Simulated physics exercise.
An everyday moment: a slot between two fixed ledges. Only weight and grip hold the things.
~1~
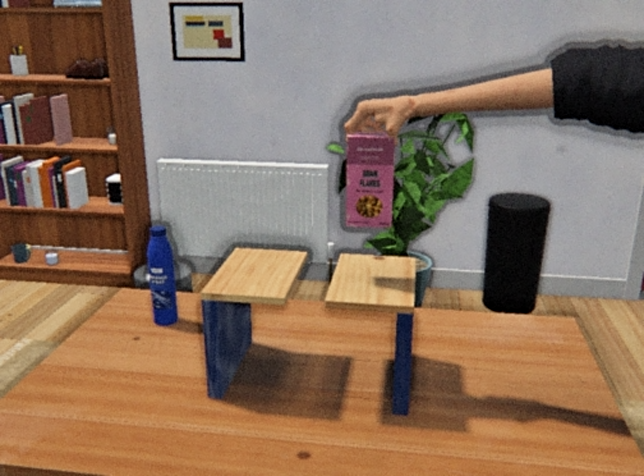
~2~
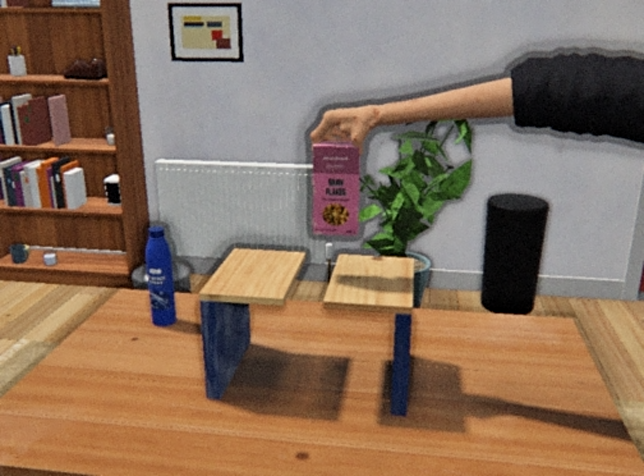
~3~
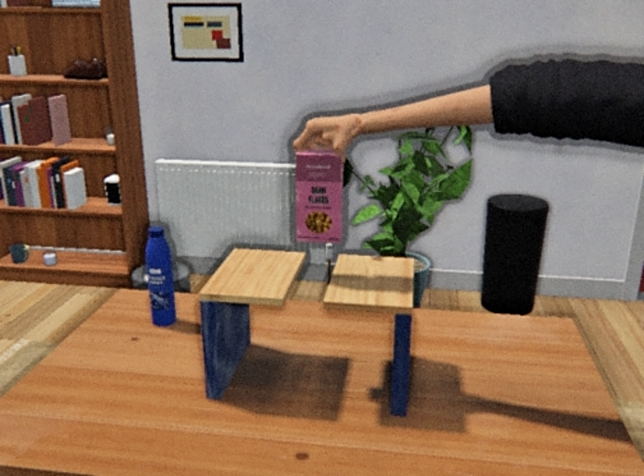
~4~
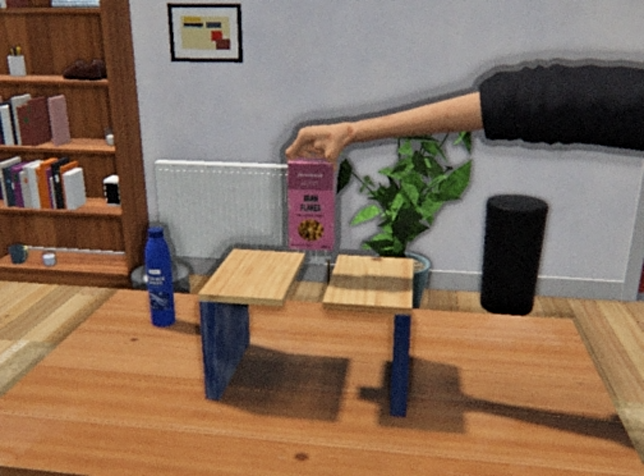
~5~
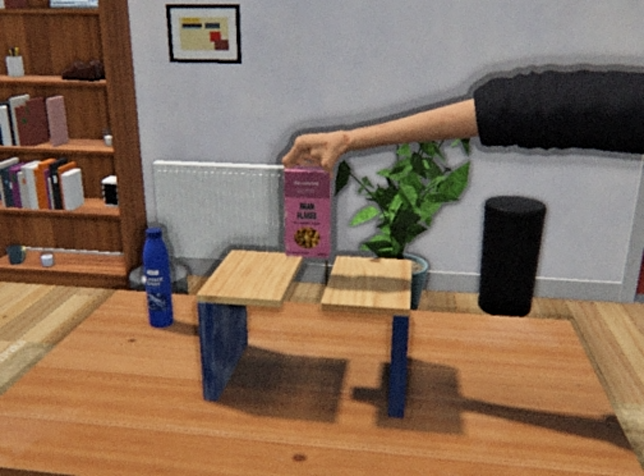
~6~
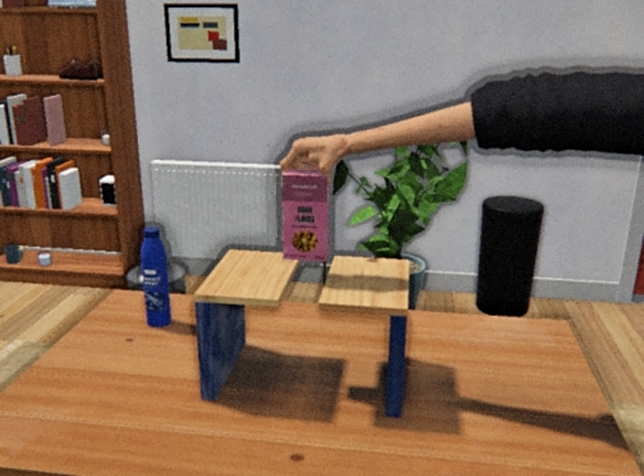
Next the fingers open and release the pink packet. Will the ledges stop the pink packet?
As it turns out, it lodges.
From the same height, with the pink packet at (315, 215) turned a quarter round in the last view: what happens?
Then it reaches the table.
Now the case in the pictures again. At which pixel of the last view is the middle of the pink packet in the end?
Near (306, 235).
Then, 0.20 s past the last view, pink packet displaced a little near (306, 235).
Then, 1.20 s past the last view, pink packet resting near (306, 235).
Finally, moved from the start, pink packet; blue bottle still in place. Final places as the last picture's camera would see them, pink packet near (306, 235). The packet stays on top.
